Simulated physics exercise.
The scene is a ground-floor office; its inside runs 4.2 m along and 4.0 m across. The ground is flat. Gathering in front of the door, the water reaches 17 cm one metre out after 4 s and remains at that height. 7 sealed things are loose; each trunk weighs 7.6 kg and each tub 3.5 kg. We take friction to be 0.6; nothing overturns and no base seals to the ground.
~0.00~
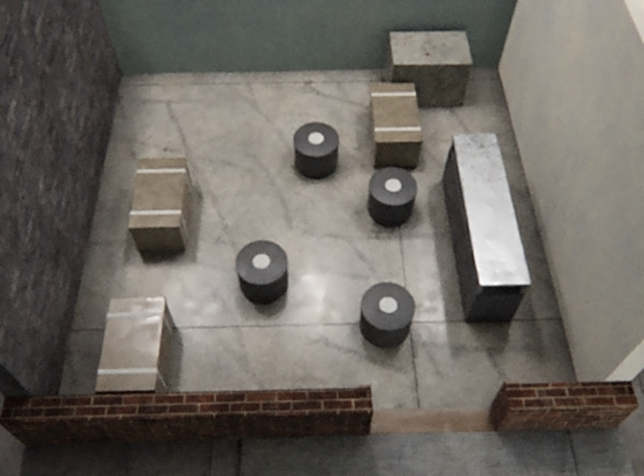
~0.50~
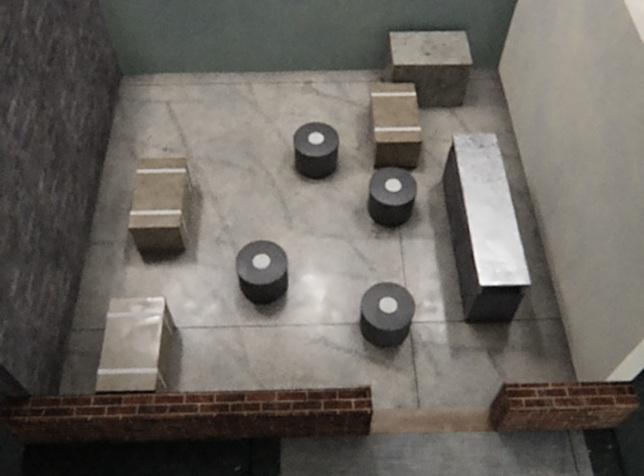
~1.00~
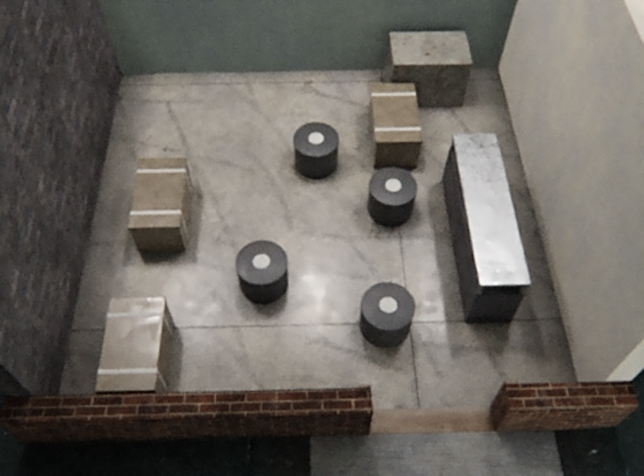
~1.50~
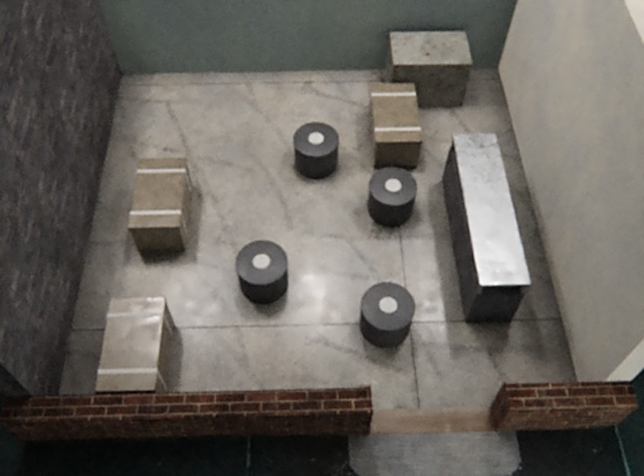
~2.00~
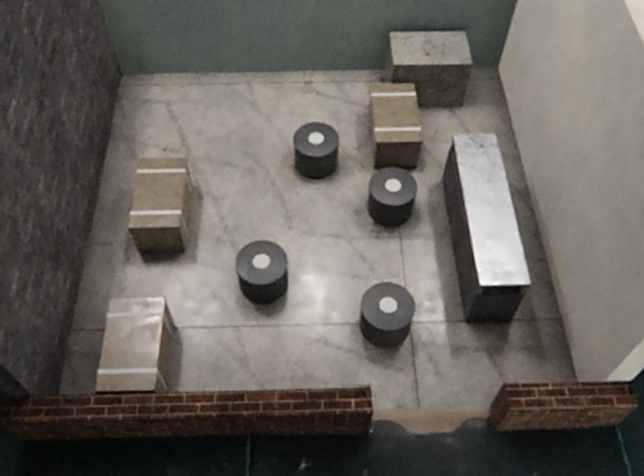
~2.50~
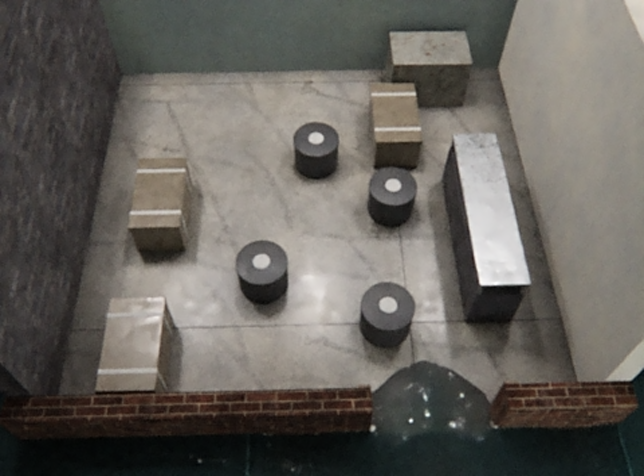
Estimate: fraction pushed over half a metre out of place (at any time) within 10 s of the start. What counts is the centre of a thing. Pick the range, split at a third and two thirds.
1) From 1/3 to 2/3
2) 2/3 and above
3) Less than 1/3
The answer is 1.
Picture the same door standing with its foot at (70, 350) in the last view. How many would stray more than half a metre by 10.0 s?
You'd get 3 in that case.
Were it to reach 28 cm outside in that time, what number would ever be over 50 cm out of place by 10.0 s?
So the tally would be 6.
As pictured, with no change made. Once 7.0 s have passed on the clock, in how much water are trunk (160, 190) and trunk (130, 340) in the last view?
Around 1 cm and 1 cm.
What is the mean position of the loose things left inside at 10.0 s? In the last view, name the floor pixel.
Mean floor pixel: About (178, 174).
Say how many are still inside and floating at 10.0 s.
The number is 4.
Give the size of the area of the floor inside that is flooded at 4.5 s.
At that time the wet patch spans about 4.0 m2.
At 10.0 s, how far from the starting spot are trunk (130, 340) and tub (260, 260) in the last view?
Net displacement, in order: 0 cm; 20 cm.
After 3.5 s 0 of 7 are over 50 cm from their spots; 0 afloat.
After 4.5 s 1 of 7 are over 50 cm from their spots; 0 afloat.
After 7.0 s 3 of 7 are over 50 cm from their spots; 3 afloat.
After 10.0 s 4 of 7 are over 50 cm from their spots, and 4 have been at some point; 4 afloat.
